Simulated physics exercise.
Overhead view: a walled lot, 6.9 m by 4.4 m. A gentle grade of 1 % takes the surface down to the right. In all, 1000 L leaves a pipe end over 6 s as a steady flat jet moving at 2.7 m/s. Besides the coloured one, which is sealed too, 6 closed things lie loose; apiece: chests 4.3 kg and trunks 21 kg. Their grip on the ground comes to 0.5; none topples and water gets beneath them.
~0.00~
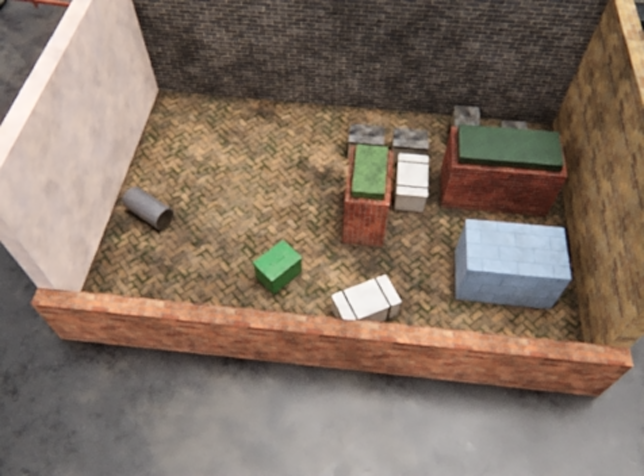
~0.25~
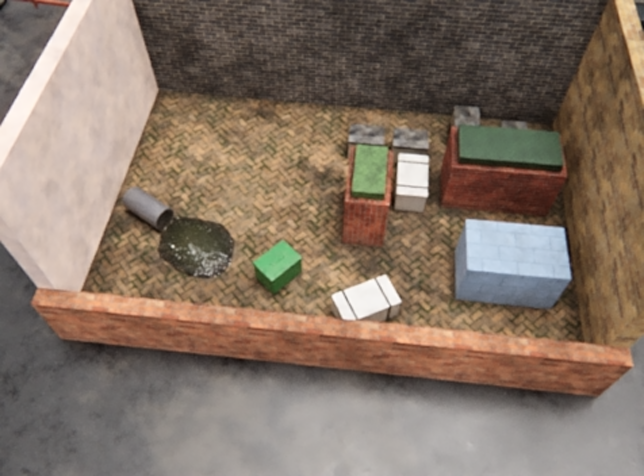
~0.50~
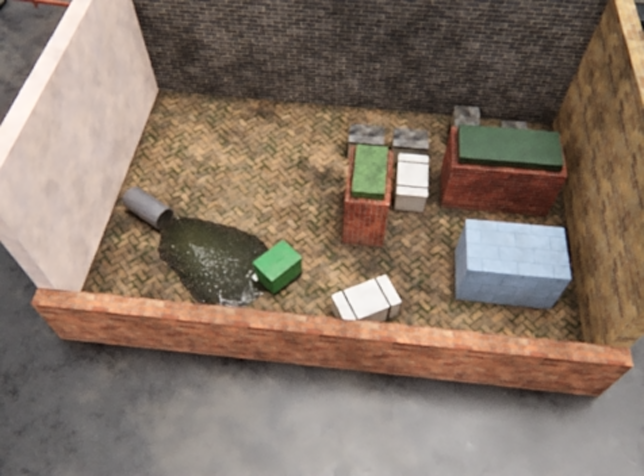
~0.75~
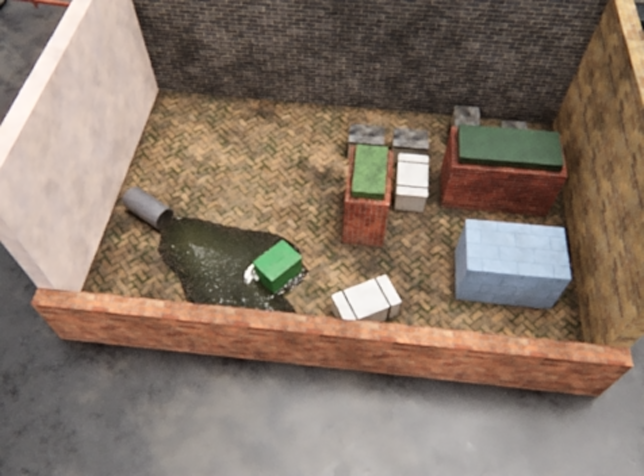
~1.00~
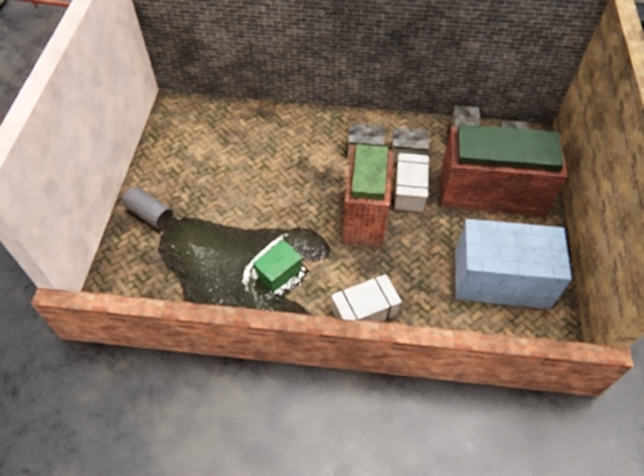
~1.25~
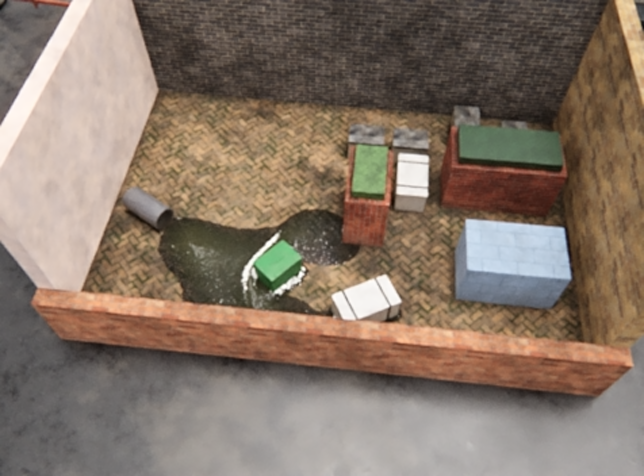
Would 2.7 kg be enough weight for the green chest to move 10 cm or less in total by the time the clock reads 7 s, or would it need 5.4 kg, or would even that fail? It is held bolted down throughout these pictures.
Even 5.4 kg fails.
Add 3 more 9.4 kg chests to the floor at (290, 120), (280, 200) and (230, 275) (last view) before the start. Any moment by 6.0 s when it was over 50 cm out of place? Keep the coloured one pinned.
In order: Smaller, smaller and greater.
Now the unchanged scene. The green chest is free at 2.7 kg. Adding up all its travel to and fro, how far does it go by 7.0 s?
400 cm, roughly.
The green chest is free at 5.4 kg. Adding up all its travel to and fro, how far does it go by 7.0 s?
300 cm.
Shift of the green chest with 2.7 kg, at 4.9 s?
250 cm.
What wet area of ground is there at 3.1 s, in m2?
About 10.0 m2 is covered.
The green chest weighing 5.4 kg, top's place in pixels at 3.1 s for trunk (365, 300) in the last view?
Close to pixel (468, 301).
After 1.8 s the green chest would be 149 cm from its start with 2.7 kg and 115 cm from its start with 5.4 kg; 6 cm of water round it then.
After 3.1 s the green chest would be 242 cm from its start with 2.7 kg and 235 cm from its start with 5.4 kg; 6 cm of water round it then.
After 4.9 s the green chest would be 242 cm from its start with 2.7 kg and 261 cm from its start with 5.4 kg; 7 cm of water round it then.
After 7.0 s the green chest would be 266 cm from its start with 2.7 kg and 259 cm from its start with 5.4 kg; 9 cm of water round it then.
